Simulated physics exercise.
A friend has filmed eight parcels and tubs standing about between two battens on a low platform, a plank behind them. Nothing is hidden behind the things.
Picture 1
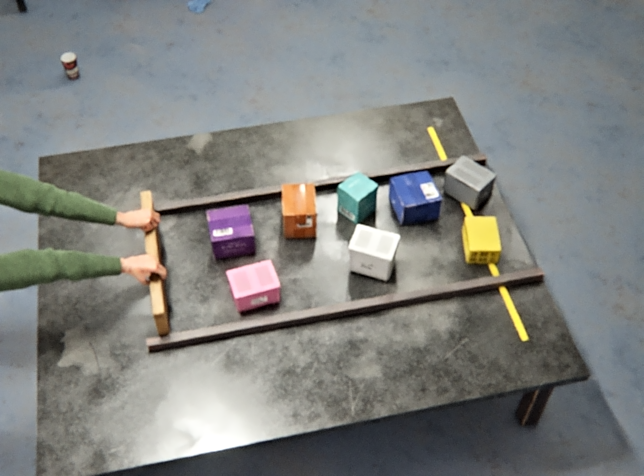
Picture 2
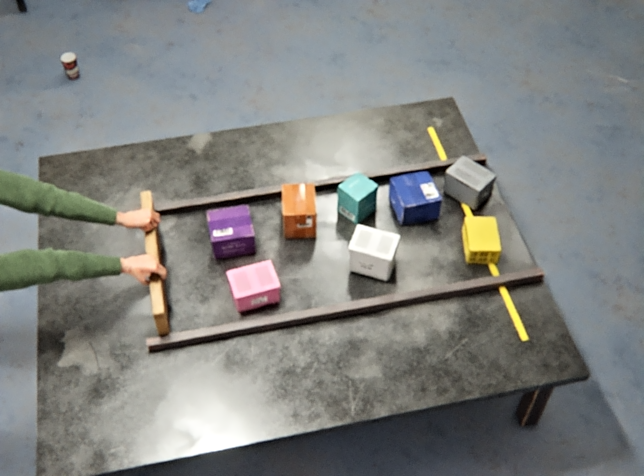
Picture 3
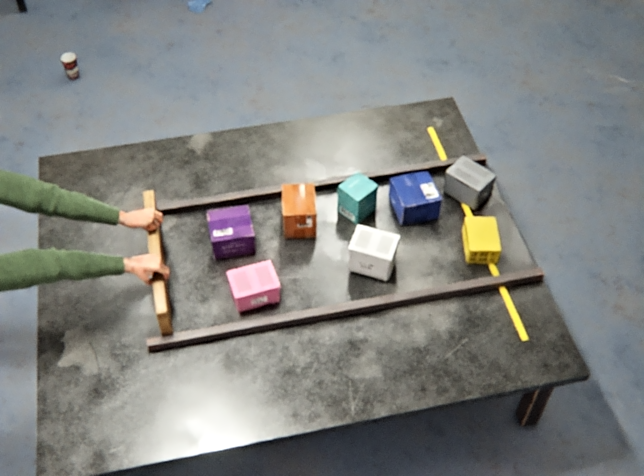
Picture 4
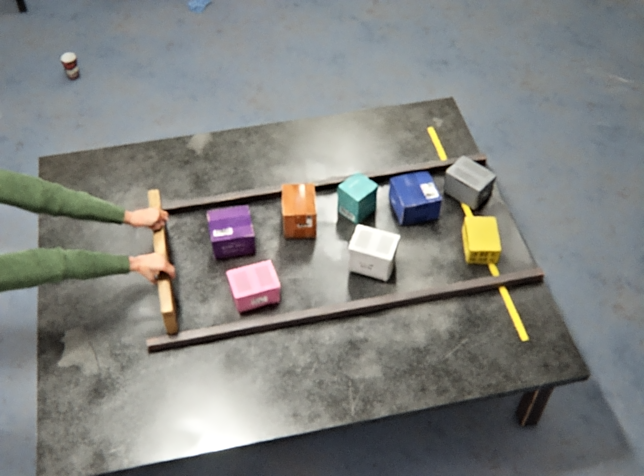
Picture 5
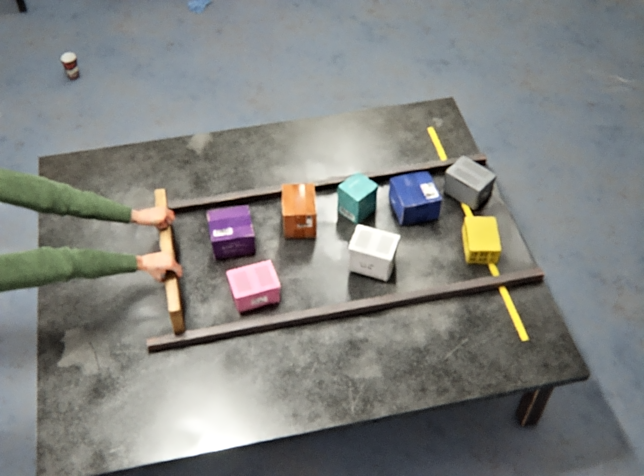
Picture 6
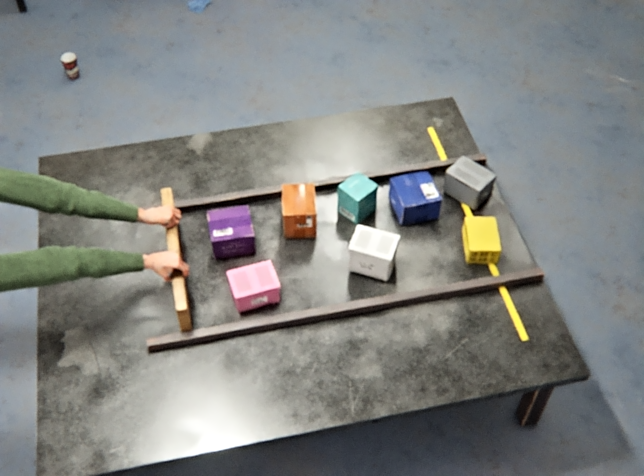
The clip shows eight coloured boxes standing between two dark battens on a low table, near a yellow tape line, while two green-sleeved arms slide a wooden plank slightly to the right behind them; the boxes stay still.
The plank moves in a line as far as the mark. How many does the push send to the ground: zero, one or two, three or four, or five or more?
In the end the number that fall off is five or more.
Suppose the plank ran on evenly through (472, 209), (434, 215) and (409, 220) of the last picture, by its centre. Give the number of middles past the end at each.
Place by place, 6, 4 and 2.
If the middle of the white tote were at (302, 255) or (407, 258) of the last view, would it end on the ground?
In turn it remains up; falls.
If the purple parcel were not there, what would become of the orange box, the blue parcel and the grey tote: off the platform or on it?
The orange box is kept; the blue parcel comes down; the grey tote comes down.
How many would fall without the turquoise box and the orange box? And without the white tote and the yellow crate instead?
The counts: 4 and 4.
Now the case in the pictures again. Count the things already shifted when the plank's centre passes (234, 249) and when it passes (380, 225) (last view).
First 2, then 8.
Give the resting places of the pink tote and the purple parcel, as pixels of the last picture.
First (511, 246), then (484, 190).
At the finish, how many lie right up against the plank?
In contact: 2.
A little later, none off yet; grey tote at rest near (469, 184); yellow crate at rest near (481, 240); blue parcel moving near (419, 198).
When it is over, the number that fall off is five or more; down, orange box, white tote, turquoise box, blue parcel, yellow crate and grey tote.
